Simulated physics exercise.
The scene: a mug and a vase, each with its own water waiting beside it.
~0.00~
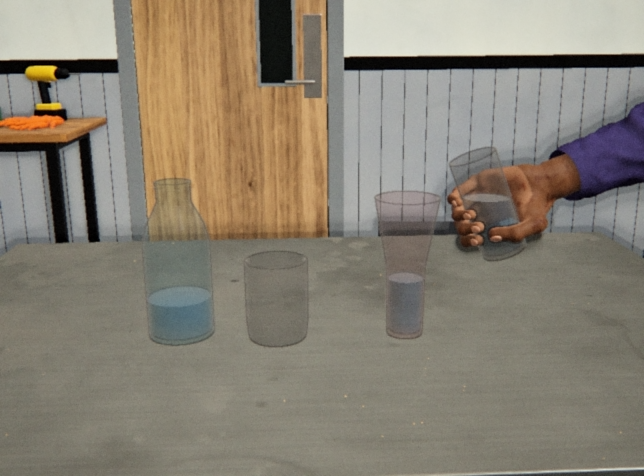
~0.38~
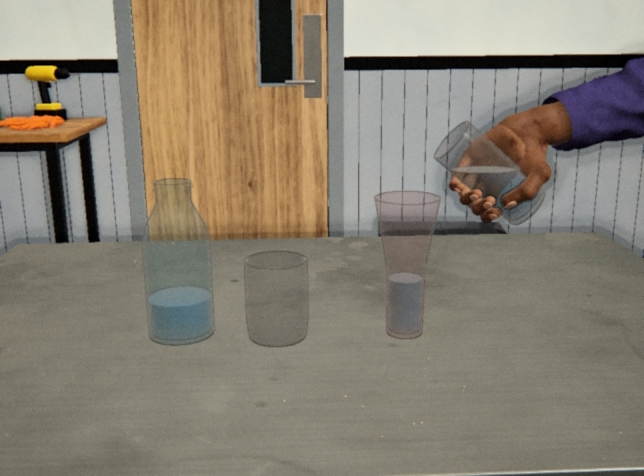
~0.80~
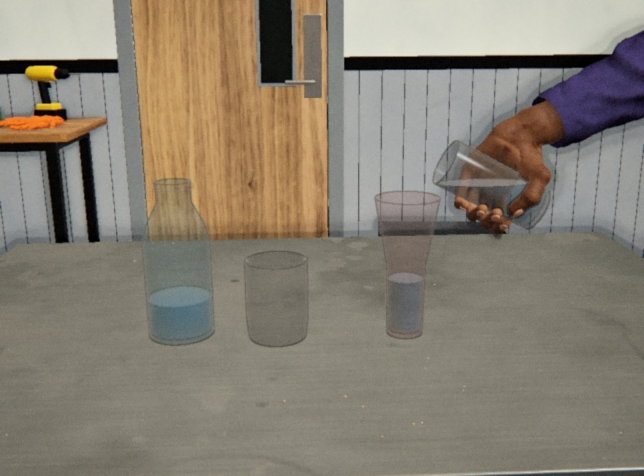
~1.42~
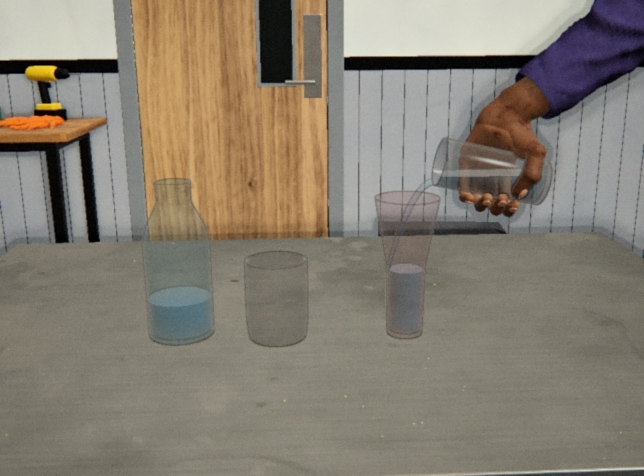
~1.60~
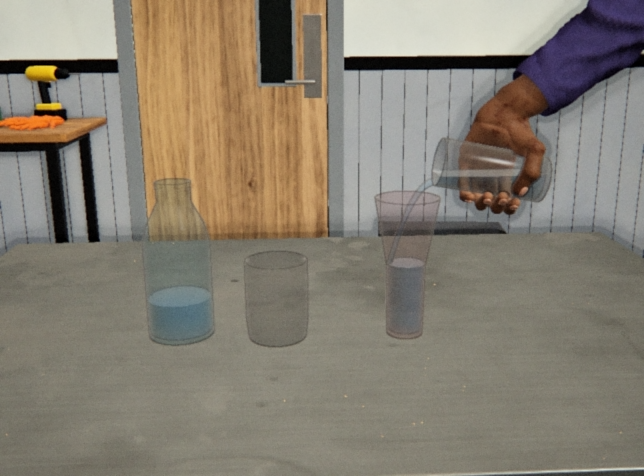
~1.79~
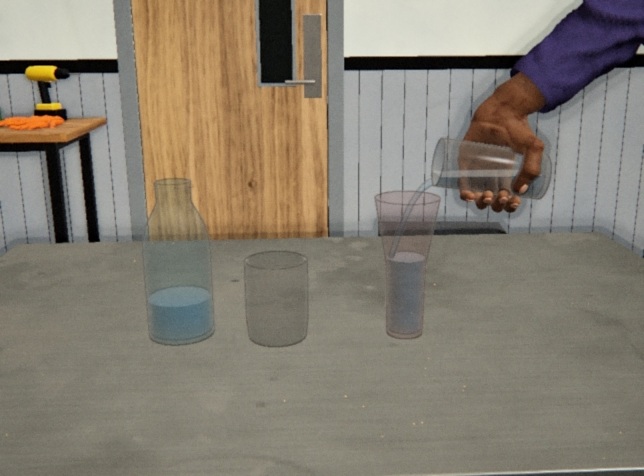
A hand in a purple sleeve holds a clear glass of water at the right, above a grey table seen from the front by a still camera, with a wooden door and pale panelled wall behind. A bottle with blue water stands left, an empty mug in the middle, and a pinkish vase partly filled right of it. The hand tilts the glass leftward, then pours a thin stream into the vase, where the water level rises.
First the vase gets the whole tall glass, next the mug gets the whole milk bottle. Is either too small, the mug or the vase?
The mug takes it all; the vase takes it all.
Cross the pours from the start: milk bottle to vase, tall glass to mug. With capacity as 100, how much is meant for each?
Near 80 and 40 in a hundred.
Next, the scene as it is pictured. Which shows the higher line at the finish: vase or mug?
It is the one on the right.
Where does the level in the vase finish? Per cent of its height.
Some 80 per cent.
Around 2.6 s, the vase is about two thirds full.
Around 4.0 s, the vase is about three quarters full.
Around 11.2 s, the mug is about half full; the vase is about three quarters full.
